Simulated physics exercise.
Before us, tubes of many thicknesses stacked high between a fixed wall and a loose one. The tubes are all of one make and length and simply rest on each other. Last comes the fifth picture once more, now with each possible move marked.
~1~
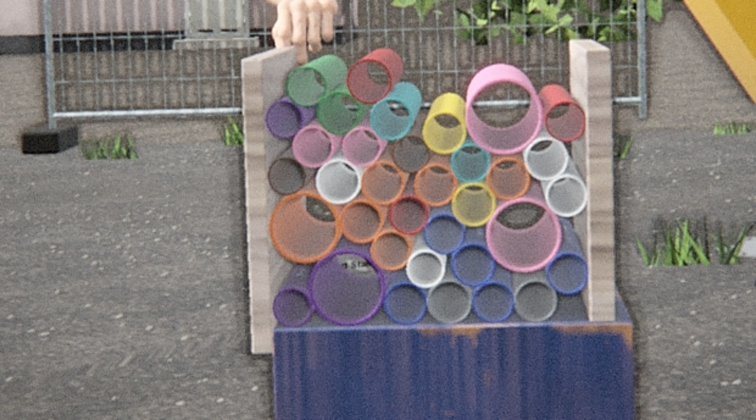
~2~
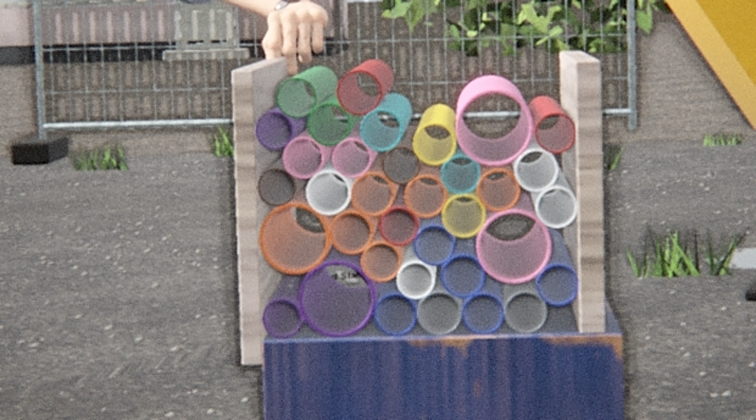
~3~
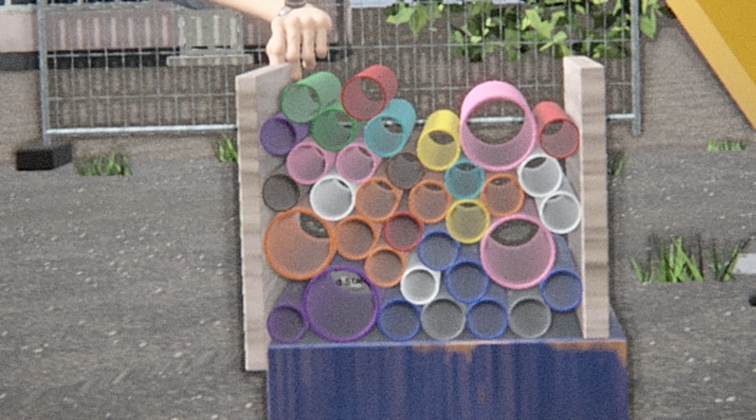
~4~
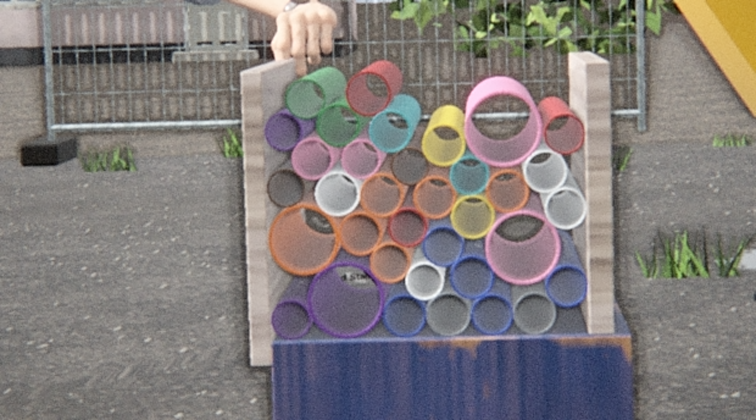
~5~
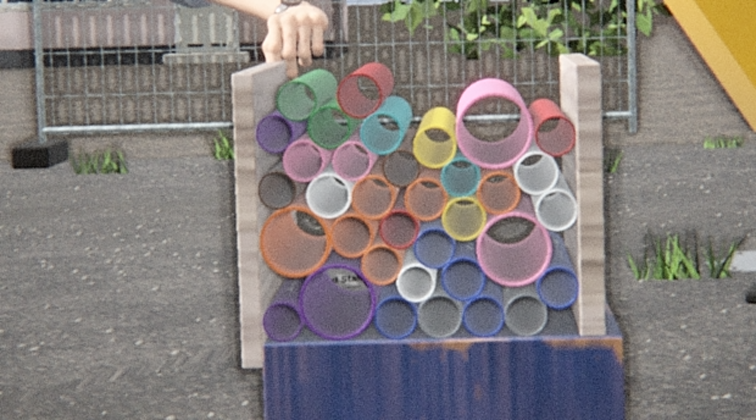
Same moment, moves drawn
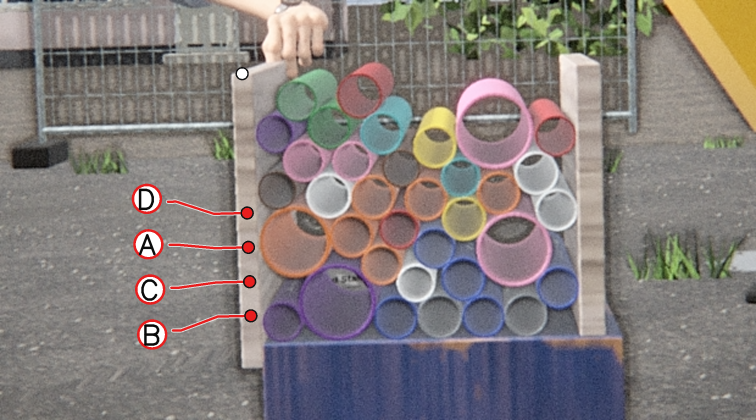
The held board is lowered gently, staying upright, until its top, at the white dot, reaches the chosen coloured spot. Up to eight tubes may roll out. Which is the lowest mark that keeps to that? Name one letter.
C is the limit.
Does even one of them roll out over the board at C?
Yes, at C.
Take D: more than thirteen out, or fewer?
Fewer than thirteen.
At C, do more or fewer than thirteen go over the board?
At C, fewer than thirteen.
On the marked copy, A at (248, 248); B at (250, 316); C at (249, 282); D at (247, 213); the white dot at (242, 74).
With C. Early on, top of the board (257, 162).
Further on, top of the board (260, 264).
At the end, top of the board (261, 280), six out over the board.
As for the rest, A six out over the board; B more than eight out over the board; D two out over the board.
